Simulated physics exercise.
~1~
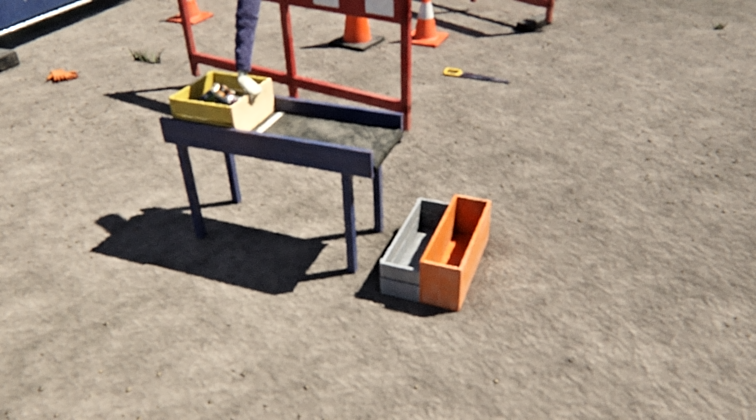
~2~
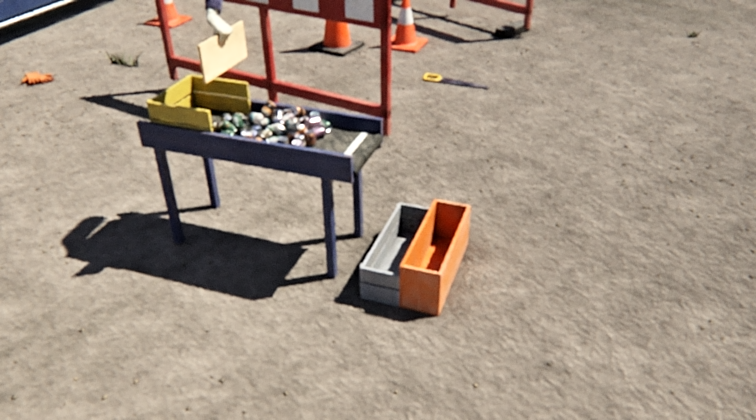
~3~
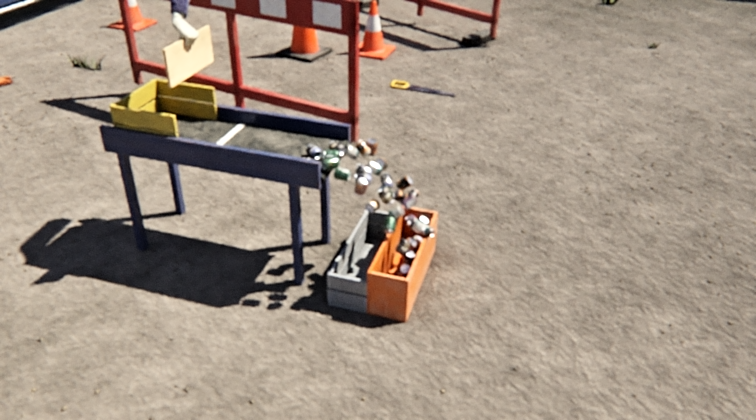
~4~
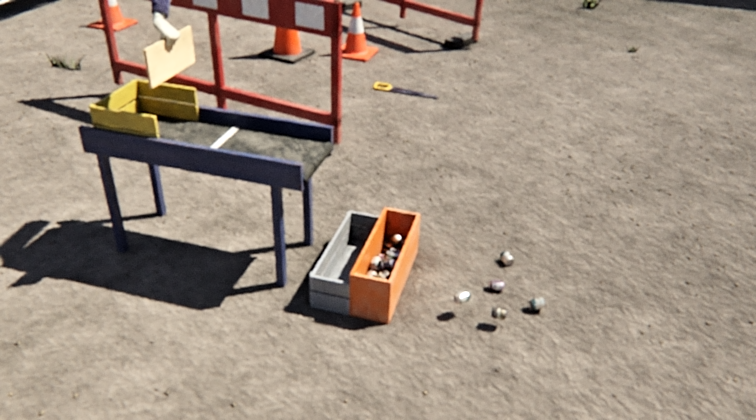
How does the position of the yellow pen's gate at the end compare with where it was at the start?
At the start the gate stands down at the pen's right side, closing it. By the end it is held up in the air above the pen by a gloved hand, leaving that side open.
